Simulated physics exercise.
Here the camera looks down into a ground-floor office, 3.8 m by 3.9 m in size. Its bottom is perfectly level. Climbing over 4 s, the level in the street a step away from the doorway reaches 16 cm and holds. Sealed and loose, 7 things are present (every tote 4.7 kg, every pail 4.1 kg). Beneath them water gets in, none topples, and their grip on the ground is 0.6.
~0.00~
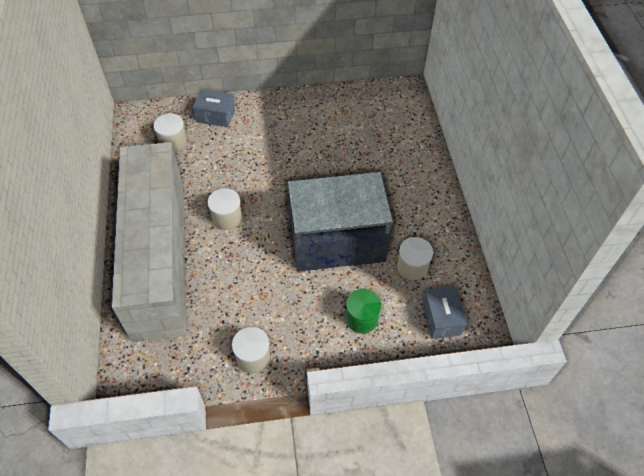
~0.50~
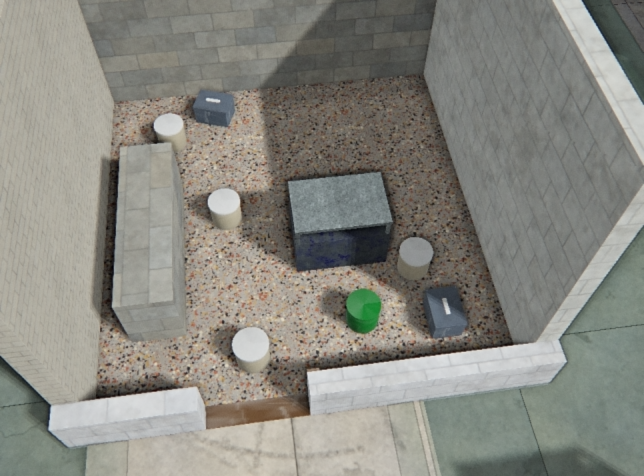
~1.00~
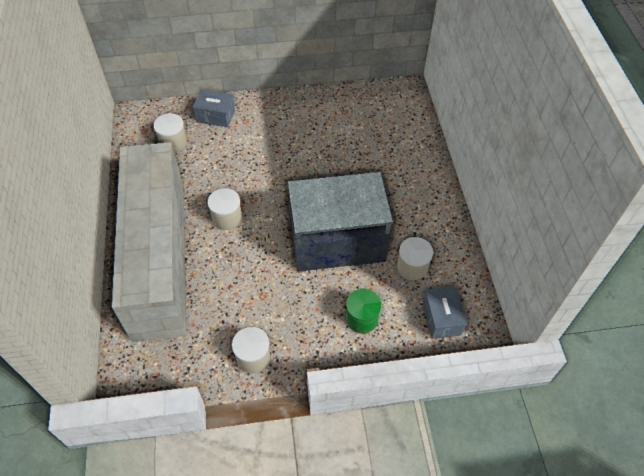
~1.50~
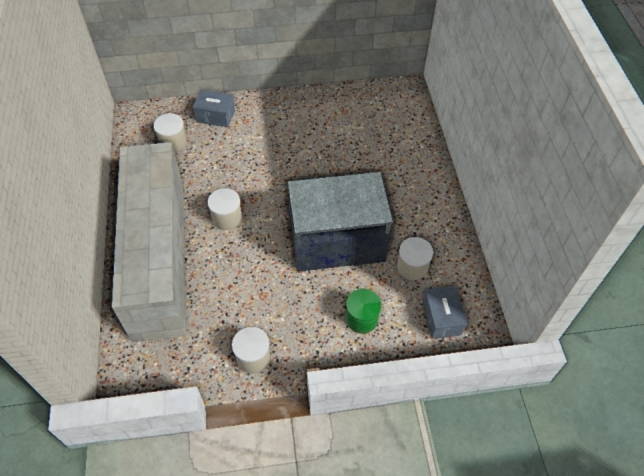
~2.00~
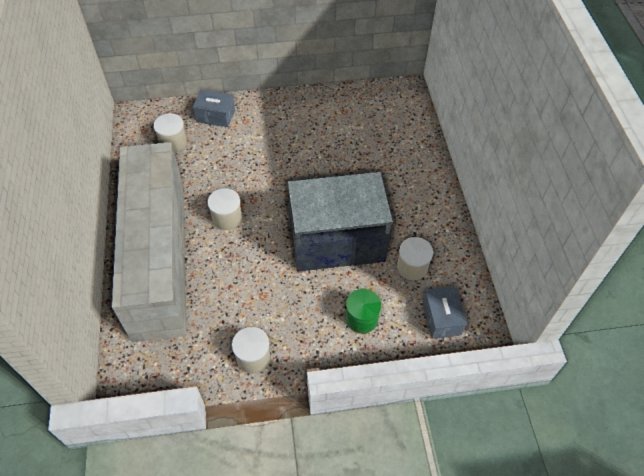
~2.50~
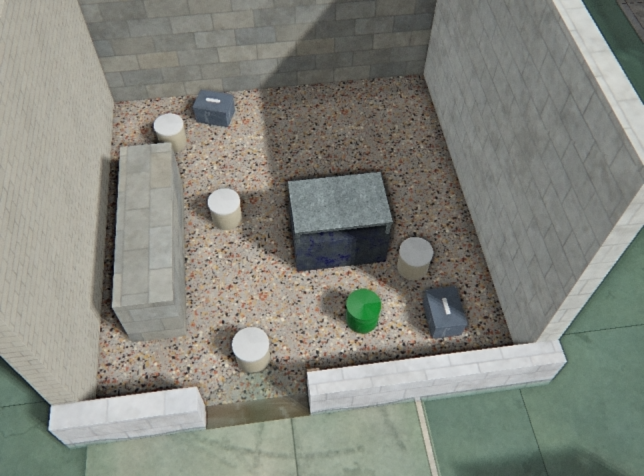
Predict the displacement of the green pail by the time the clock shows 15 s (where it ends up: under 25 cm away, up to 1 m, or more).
It will sit tight.
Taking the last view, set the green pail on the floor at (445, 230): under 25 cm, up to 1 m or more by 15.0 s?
So it journeys a long way.
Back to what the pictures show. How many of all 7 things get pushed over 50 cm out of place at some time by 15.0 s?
The number is 5.
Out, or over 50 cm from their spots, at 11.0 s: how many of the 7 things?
By that time the total stands at 4.
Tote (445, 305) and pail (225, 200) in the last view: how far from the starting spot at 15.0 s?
Respectively 30 and 200 centimetres.
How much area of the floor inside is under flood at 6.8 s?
Some 10.0 m2.
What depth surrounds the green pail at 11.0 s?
Roughly 4 cm at that moment.
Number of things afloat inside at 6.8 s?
0 at that moment.
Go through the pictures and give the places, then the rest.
The green pail at (364, 304) rests on the ground; 0.0 m2 under water; 0 of 7 have shifted, in the first picture.
The green pail at (364, 304) rests on the ground; water covers 0.0 m2; 0 of 7 have shifted, in the second picture.
The green pail at (364, 304), on the bottom; water covers 0.0 m2; 0 of 7 have shifted, in the third picture.
The green pail at (364, 304) rests on the ground; water covers 0.0 m2; 0 of 7 have shifted, in the fourth picture.
The green pail at (364, 304), on the bottom; 0.0 m2 under water; 0 of 7 have shifted, in the fifth picture.
The green pail at (364, 304), on the bottom; water covers 0.1 m2; 0 of 7 have shifted, in the sixth picture.
After 3.5 s the green pail is near (364, 304), 0.0 m from its start, aground; 0 afloat.
After 6.8 s the green pail is near (364, 304), 0.0 m from its start, aground; 0 afloat.
After 11.0 s the green pail is near (364, 304), 0.0 m from its start, aground; 3 afloat.
After 15.0 s the green pail is near (354, 300), 0.1 m from its start, afloat; 7 afloat.
